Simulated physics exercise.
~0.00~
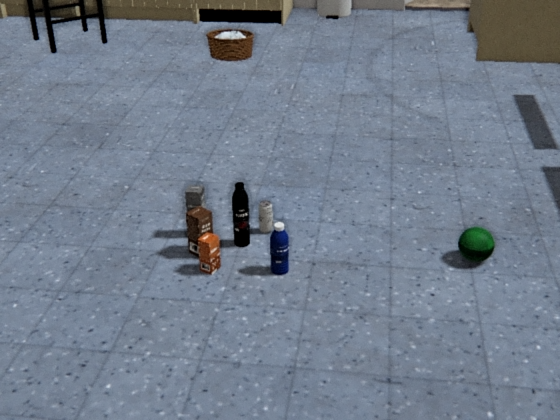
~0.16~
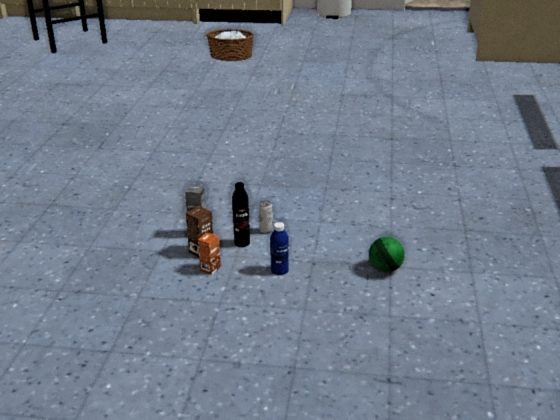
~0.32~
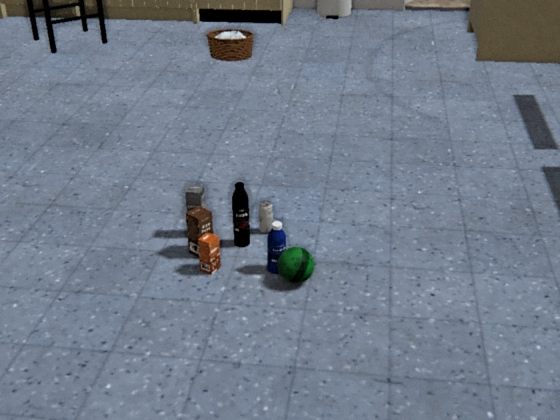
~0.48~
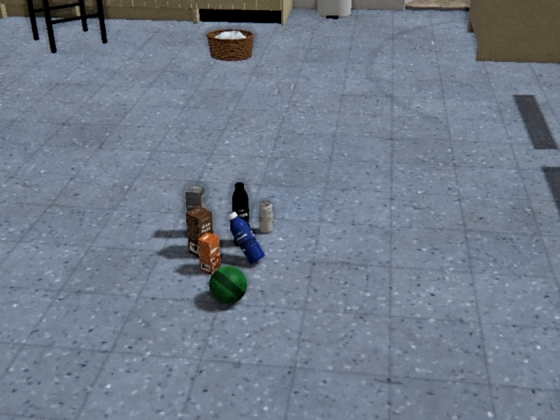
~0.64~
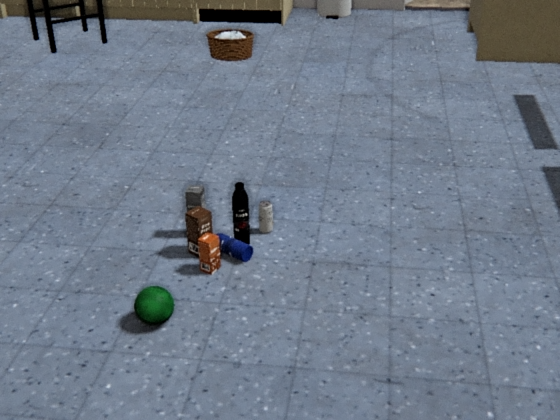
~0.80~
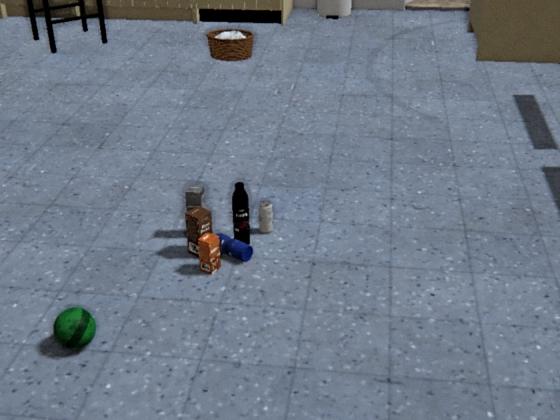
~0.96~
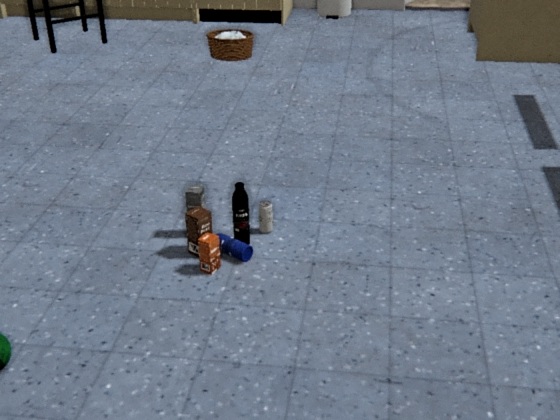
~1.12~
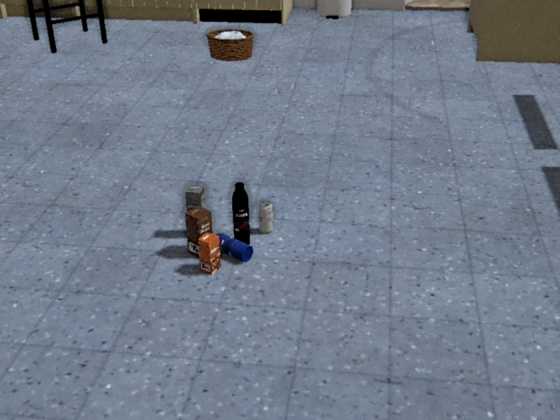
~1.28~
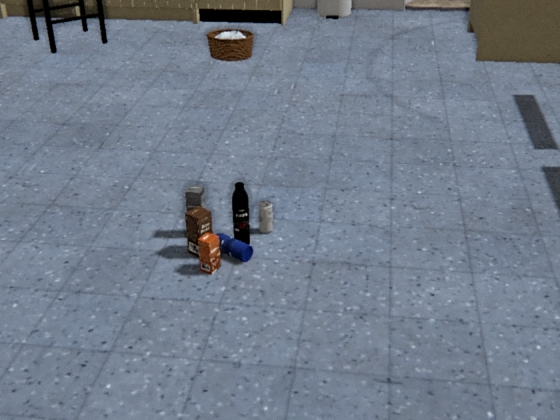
A green ball rolled in from the right across a tiled floor and knocked over the blue bottle at the edge of a small group of cartons, bottles and a can, then rolled out of sight to the left, leaving the others standing.
